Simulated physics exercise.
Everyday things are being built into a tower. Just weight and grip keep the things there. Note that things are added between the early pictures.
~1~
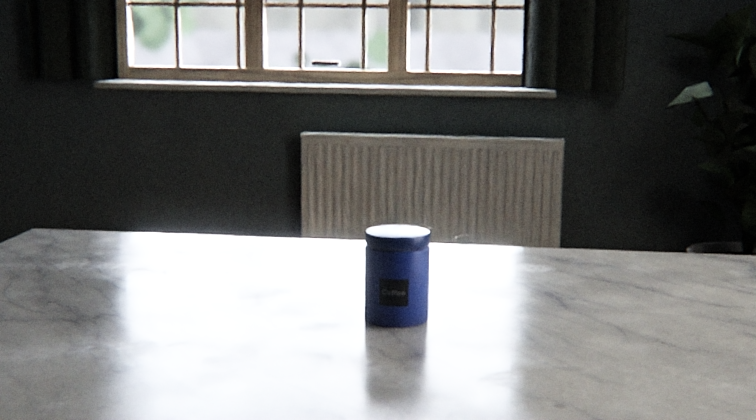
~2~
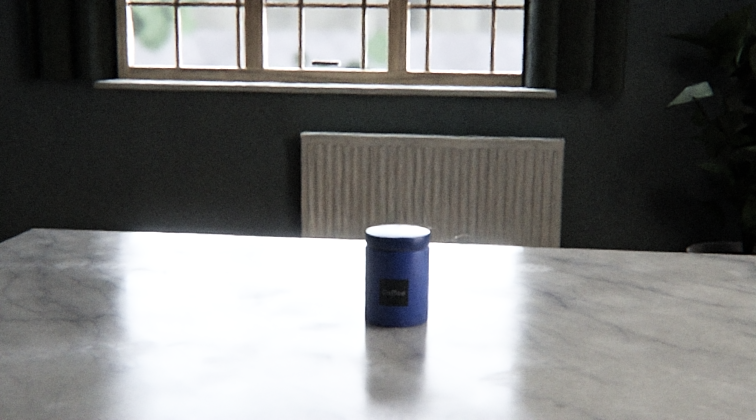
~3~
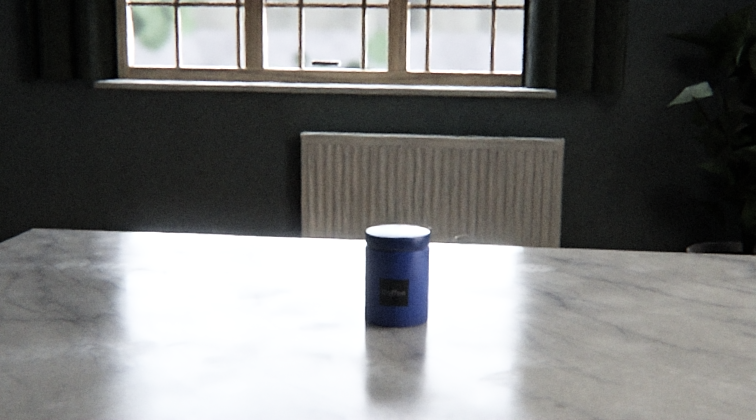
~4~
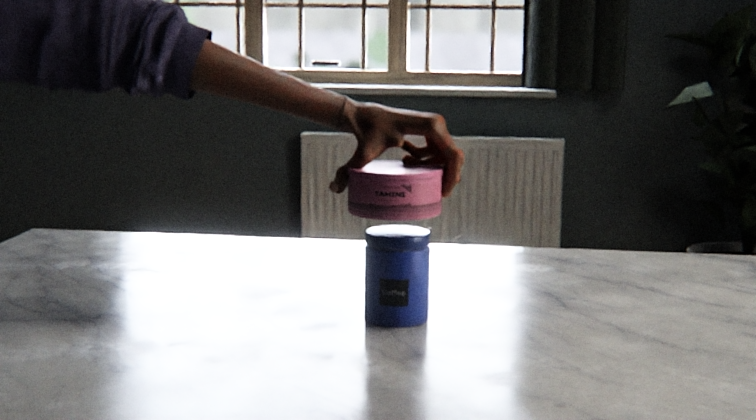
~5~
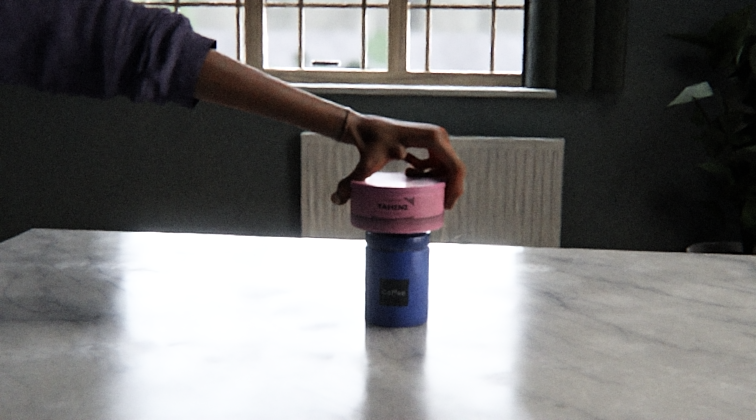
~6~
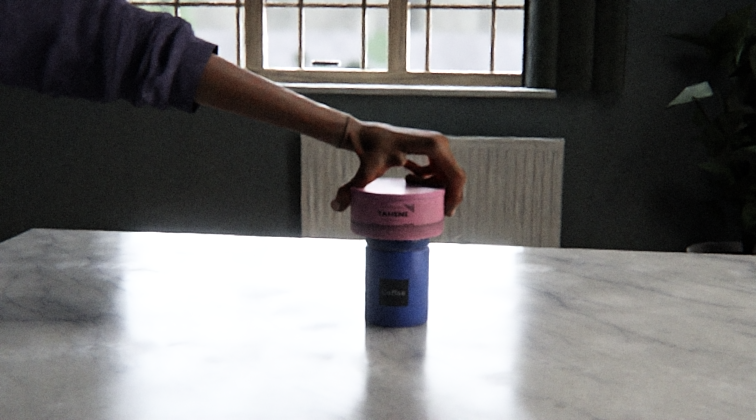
The clip opens on a blue jar standing alone on a pale marbled table, with a window and radiator behind it, and nothing moves at first. An arm then reaches in from the left, holding a pink tub above the jar. The hand lowers the tub onto the jar's lid and keeps hold of it.
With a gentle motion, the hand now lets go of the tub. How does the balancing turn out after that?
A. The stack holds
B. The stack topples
Answer: A.
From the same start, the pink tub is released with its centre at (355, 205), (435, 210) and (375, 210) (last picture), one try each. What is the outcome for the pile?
Try one: It topples; try two: It topples; try three: It stands firm.
Then, 0.30 s after the last picture, nothing has stirred.
Then, 0.70 s after the last picture, pink tub resting near (397, 209).
At rest, both in place. Seen from the same camera at the end, pink tub near (397, 209). The pile stays up.
